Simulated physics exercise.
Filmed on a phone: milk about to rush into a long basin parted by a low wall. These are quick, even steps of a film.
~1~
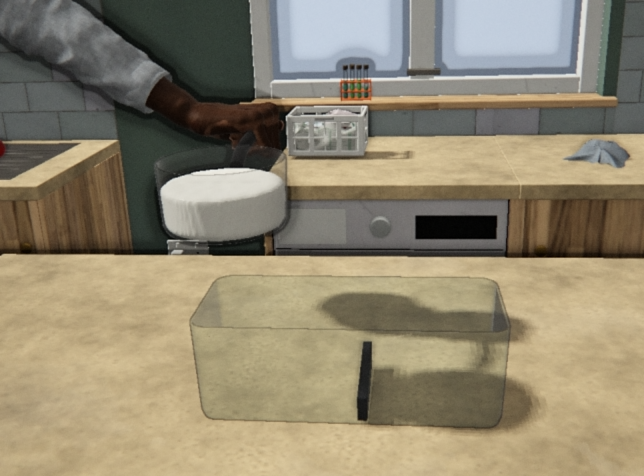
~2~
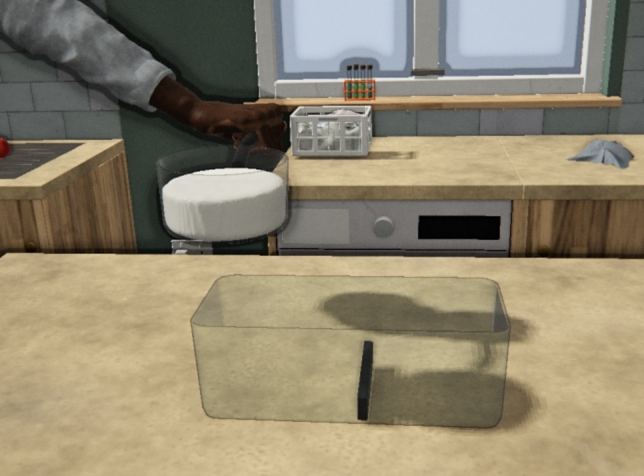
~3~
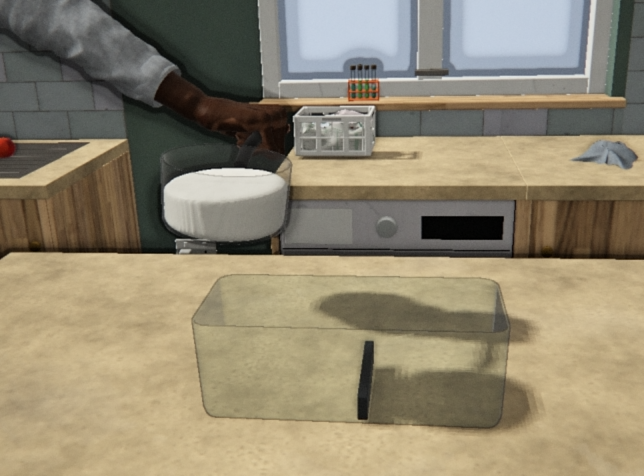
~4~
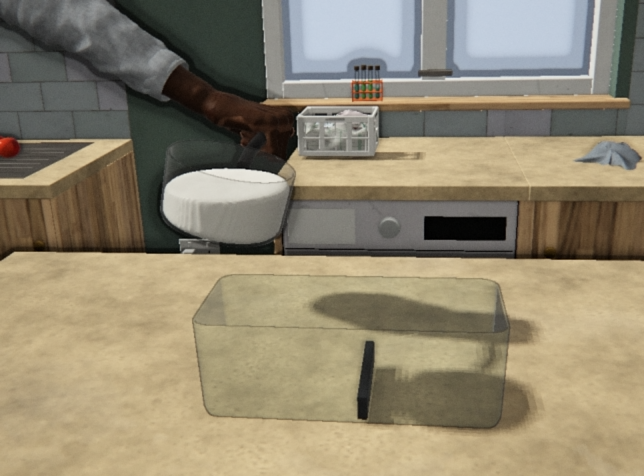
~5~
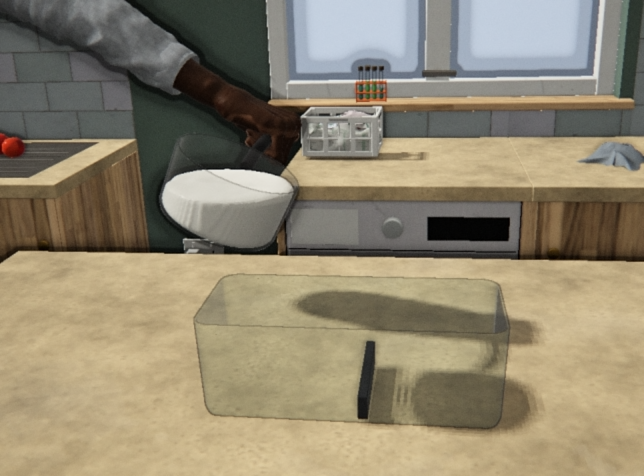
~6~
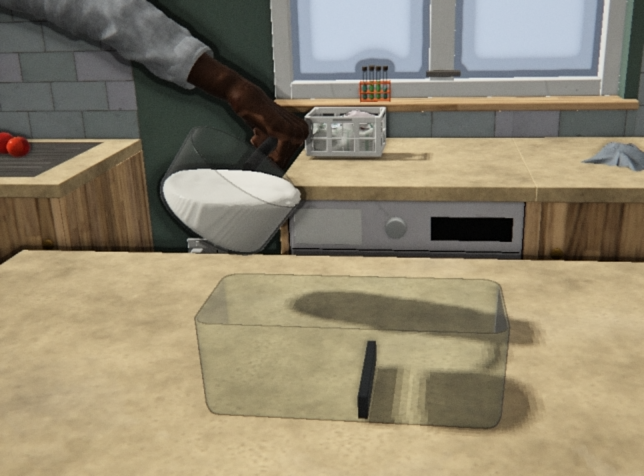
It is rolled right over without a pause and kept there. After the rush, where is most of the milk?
The left part.
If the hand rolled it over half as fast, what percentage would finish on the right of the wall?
Near 25 %.
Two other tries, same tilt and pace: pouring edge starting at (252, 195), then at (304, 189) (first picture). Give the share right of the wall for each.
In turn 20 and 20 in a hundred.
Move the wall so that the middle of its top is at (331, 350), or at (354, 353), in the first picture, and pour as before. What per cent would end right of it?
The first gives 50 %, the second 10 %.
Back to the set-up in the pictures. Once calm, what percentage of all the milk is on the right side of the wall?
Close to 15 per cent.
A moment on, the tilt is 95° and 32 per cent is still to pour, 26 is left of the wall and 0 right of it.
Next, the tilt is 100° and 10 per cent is still to pour, 75 is left of the wall and 6 right of it.
Then the tilt is 100° and 2 per cent is still to pour, 79 is left of the wall and 13 right of it.
Later the tilt is 100° and 0 per cent is still to pour, 81 is left of the wall and 15 right of it.
In the end 81 per cent lies left of the wall, 16 right of it and 3 outside.
